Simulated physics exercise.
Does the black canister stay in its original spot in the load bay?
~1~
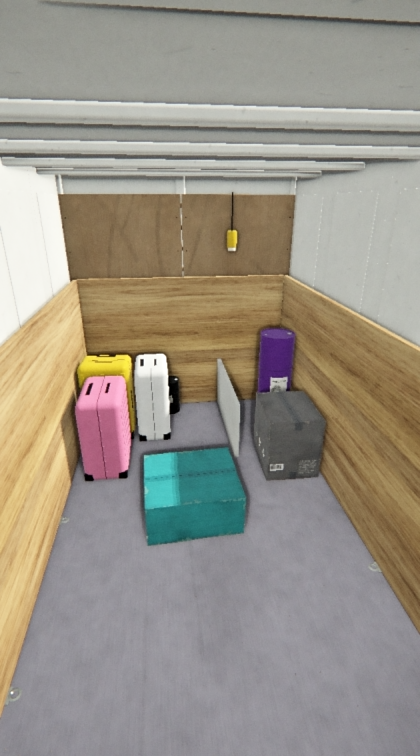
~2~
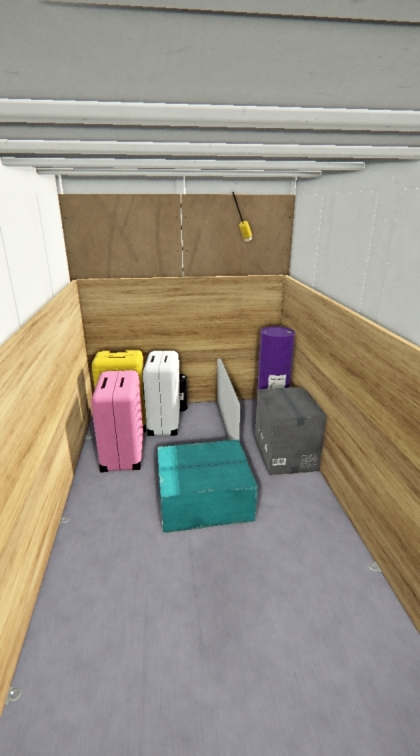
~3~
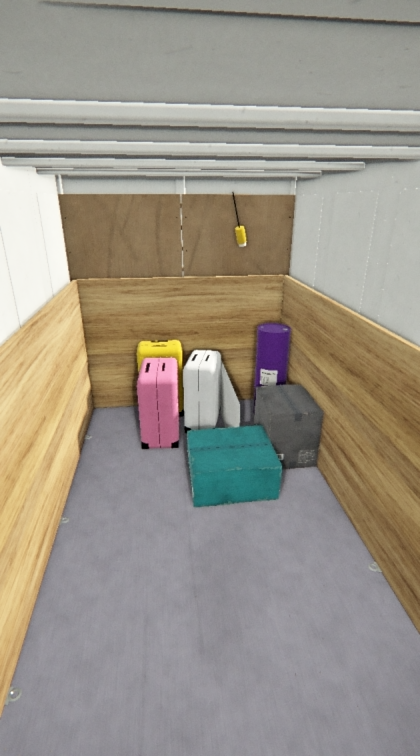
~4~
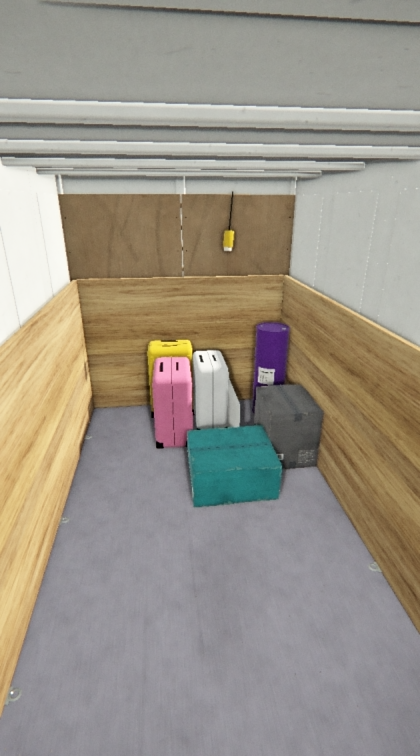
No, the black canister gets shifted. It slides to the right along with the suitcases before it goes out of sight.
Pink, yellow and white suitcases, standing with a small black canister at the left of a moving van's wood-lined load bay, begin sliding to the right as the hanging yellow lamp swings right. A turquoise box in front of them slides forwards and to the right as well. The cases keep going, still upright, until the white one is beside the low board and the canister is out of sight. The pink and yellow cases edge a little further right while the turquoise box stays put near the grey box. At the end everything in view is standing, with the purple drum barely shifted.
